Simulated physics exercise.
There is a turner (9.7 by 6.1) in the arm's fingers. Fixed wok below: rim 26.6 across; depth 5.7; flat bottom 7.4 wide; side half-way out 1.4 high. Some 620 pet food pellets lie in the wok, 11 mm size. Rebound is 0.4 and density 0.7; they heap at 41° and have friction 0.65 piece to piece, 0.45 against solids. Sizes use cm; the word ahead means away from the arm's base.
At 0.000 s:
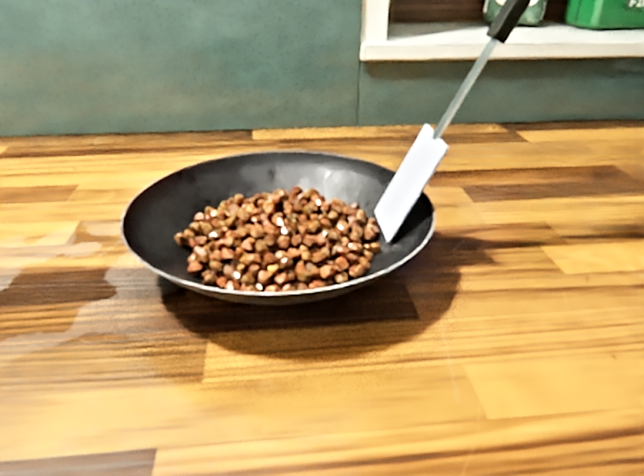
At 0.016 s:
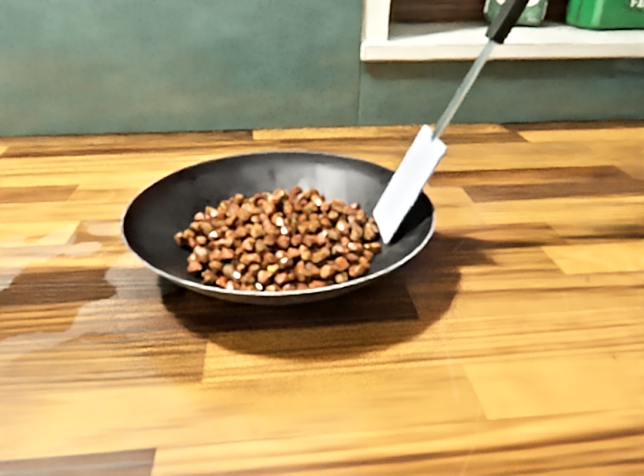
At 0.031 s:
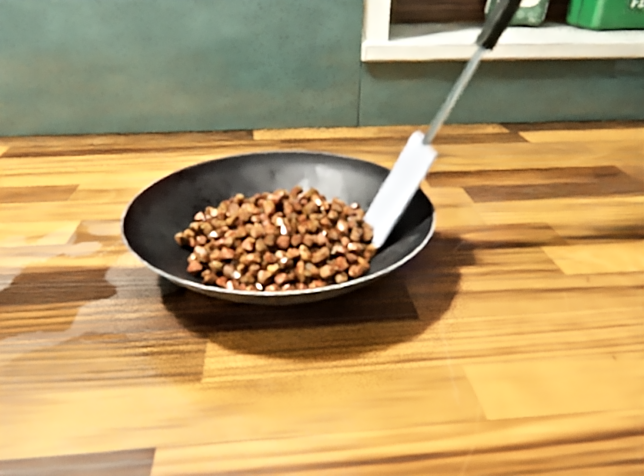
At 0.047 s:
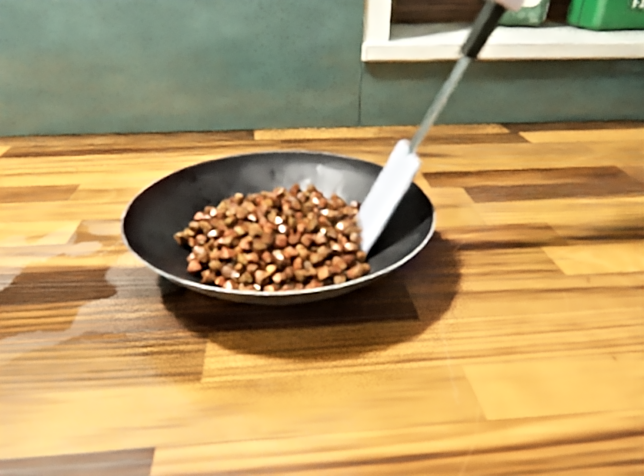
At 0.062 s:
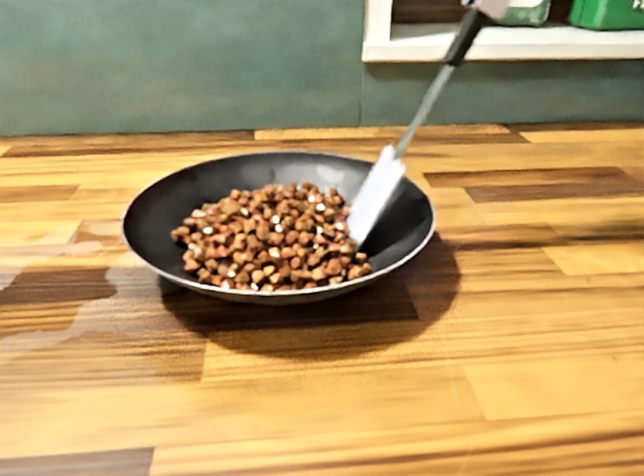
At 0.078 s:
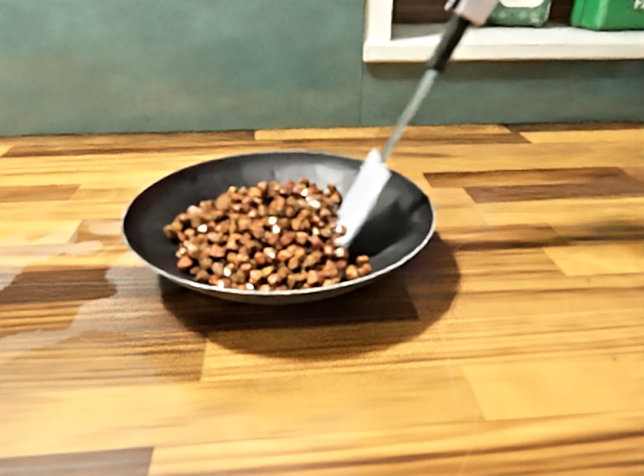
White-bladed turner sliding left through a heap of brown pellets in a black wok, nudging them slightly across the pan.
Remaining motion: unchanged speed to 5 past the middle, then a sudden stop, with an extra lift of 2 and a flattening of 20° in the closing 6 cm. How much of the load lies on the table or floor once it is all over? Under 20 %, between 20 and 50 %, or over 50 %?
Under 20 %.
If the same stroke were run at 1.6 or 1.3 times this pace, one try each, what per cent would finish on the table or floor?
Estimates in order: 15 per cent, 10 per cent.
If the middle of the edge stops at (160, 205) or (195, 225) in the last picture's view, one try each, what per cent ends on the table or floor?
Around 40 per cent for the first try and 25 per cent for the second.
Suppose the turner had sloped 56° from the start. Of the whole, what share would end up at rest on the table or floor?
About 5 per cent.
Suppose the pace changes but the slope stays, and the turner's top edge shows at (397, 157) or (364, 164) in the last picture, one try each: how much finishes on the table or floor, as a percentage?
About 0 and 10 percent.
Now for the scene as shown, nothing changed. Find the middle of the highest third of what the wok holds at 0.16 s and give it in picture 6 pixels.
It is centred at roughly (216, 215).
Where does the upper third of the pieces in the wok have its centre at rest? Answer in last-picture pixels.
Pixel position: Approx. (181, 213).
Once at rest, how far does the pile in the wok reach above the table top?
About 8.0 cm above the table.
By 0.12 s, sloping 63°, highest piece 6 above the table; 621 in the wok.
By 0.16 s, sloping 55°, highest piece 7 above the table; 621 in the wok.
By 0.37 s, sloping 44°, highest piece 8 above the table; 585 in the wok, 30 on the table or floor, 6 on the blade or in flight.
By 1.42 s, sloping 44°, highest piece 7 above the table; 585 in the wok, 36 on the table or floor.
Final count, 585 in the wok, 36 on the table or floor. That is 6 % on the table or floor.
